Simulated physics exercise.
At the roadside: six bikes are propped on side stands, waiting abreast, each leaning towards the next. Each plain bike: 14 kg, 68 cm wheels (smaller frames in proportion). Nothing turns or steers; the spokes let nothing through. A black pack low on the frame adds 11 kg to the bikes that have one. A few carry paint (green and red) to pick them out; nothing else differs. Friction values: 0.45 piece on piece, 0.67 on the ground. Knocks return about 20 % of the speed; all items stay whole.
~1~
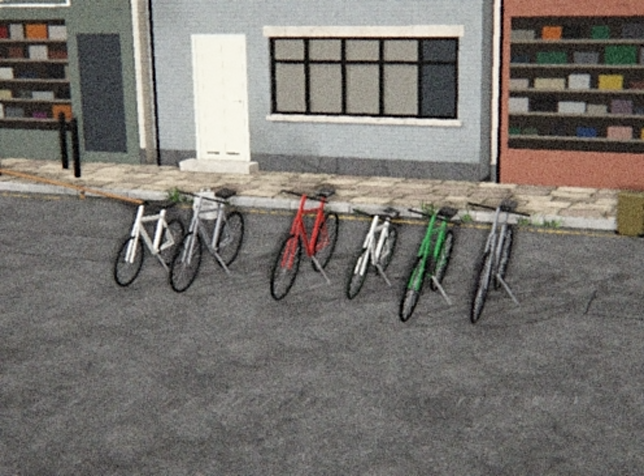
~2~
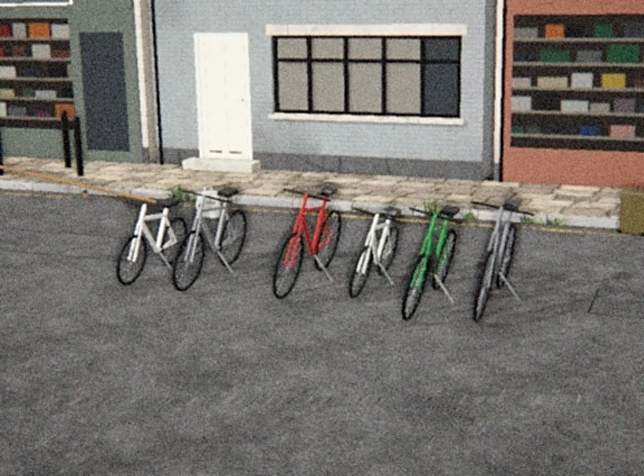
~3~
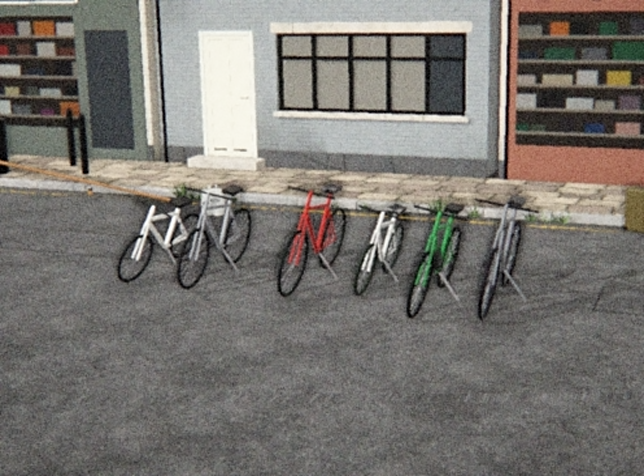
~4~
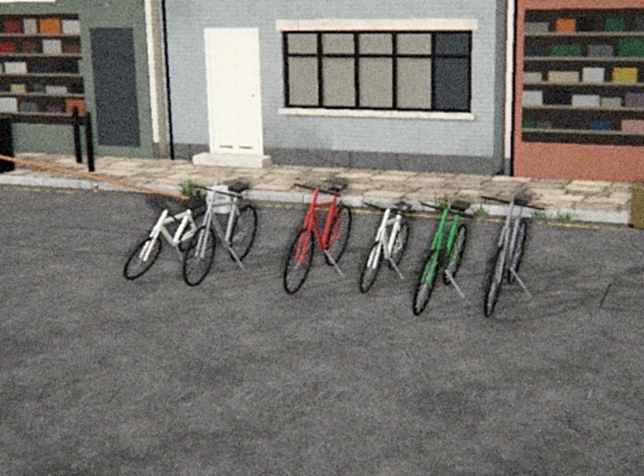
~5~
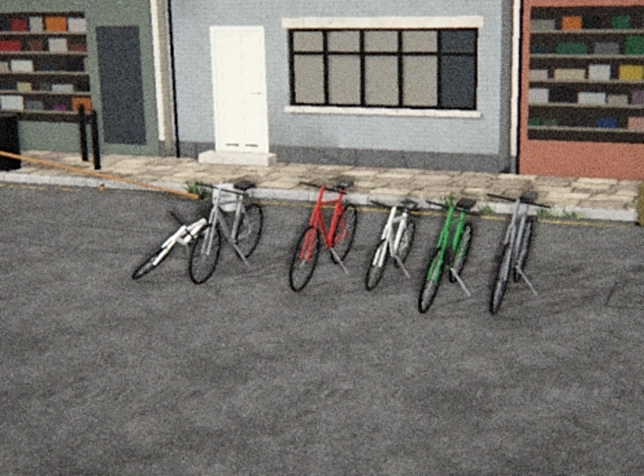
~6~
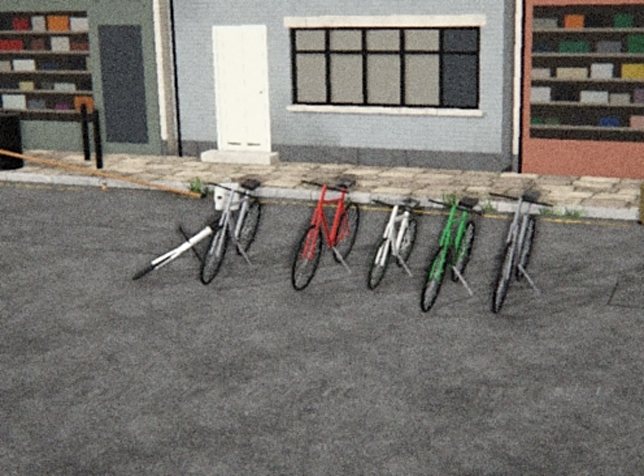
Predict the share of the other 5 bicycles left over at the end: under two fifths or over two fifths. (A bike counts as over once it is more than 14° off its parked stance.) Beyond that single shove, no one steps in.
The share left over is under two fifths.
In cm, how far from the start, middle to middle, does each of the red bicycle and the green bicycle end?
Red 10, green 0.
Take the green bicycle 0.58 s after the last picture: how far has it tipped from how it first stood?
Roughly 0°.
Then, 0.16 s later than the last frame, 1 of the 5 other bicycles over.
Then, 0.80 s later than the last frame, 1 of the 5 other bicycles over; red bicycle tilted 3°.
When it is over, 1 of the 5 other bicycles over; red bicycle tilted 5°; green bicycle unmoved. That is 20 per cent. Four left standing. In pixels of the last frame, middles, red bicycle near (337, 227), green bicycle near (454, 246).
